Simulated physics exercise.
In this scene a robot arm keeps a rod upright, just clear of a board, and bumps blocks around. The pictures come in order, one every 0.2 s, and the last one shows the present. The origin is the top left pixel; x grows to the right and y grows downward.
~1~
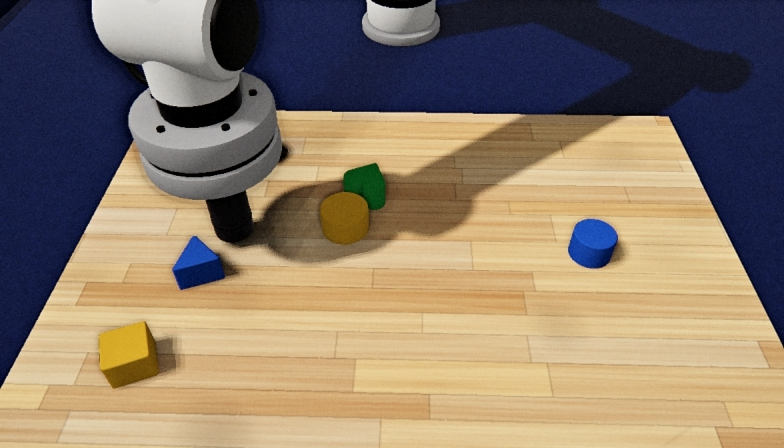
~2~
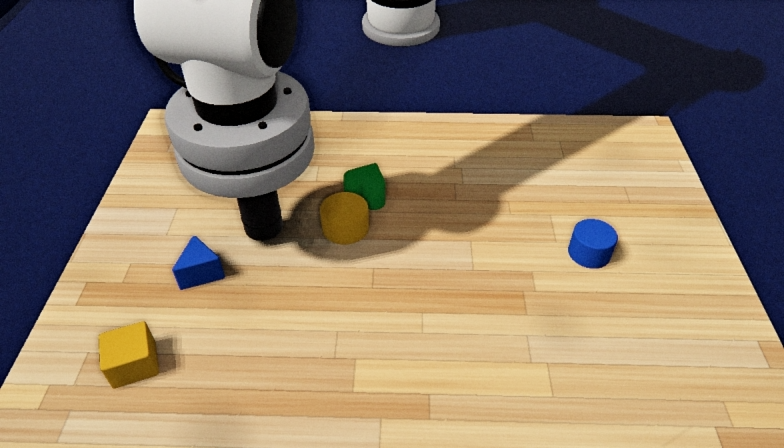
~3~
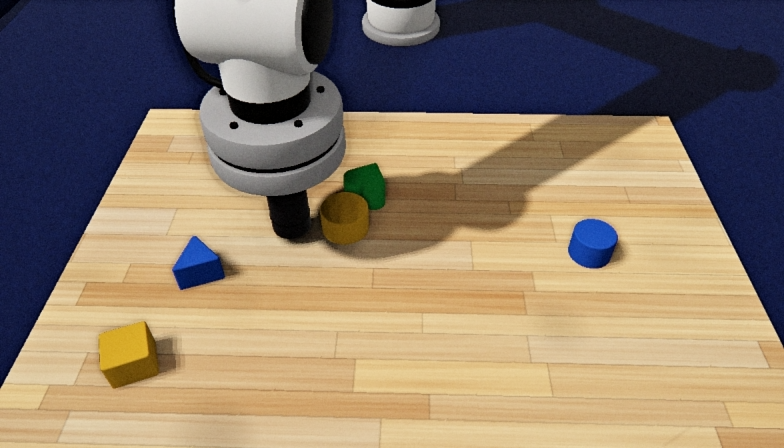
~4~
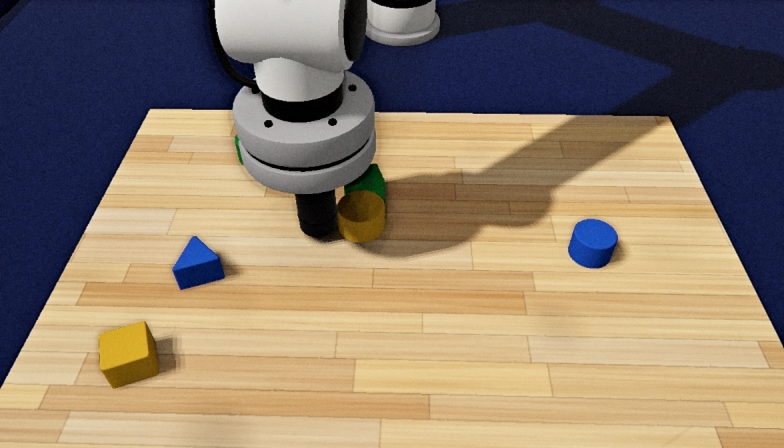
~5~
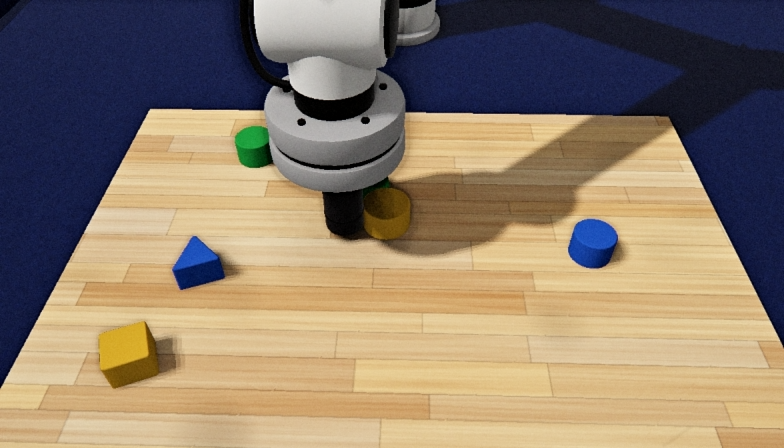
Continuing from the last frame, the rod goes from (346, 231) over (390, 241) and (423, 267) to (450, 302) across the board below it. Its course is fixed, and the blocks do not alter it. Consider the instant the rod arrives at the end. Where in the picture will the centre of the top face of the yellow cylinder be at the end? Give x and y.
Most likely (424, 200).
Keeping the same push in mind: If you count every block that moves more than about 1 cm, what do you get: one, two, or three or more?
My guess is one.
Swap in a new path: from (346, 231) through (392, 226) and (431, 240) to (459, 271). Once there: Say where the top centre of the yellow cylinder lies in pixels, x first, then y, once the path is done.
I'd say the yellow cylinder ends with its top centre at (454, 192).
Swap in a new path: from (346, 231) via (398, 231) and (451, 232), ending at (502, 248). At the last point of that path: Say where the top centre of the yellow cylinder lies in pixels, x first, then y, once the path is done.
(465, 184)
On the path given first. One third of the way, rod (391, 234); yellow cylinder (422, 200).
Two thirds of the way, rod (424, 261); yellow cylinder (424, 200).
At the end, rod (451, 295); green heart block unmoved; yellow cylinder (424, 200).
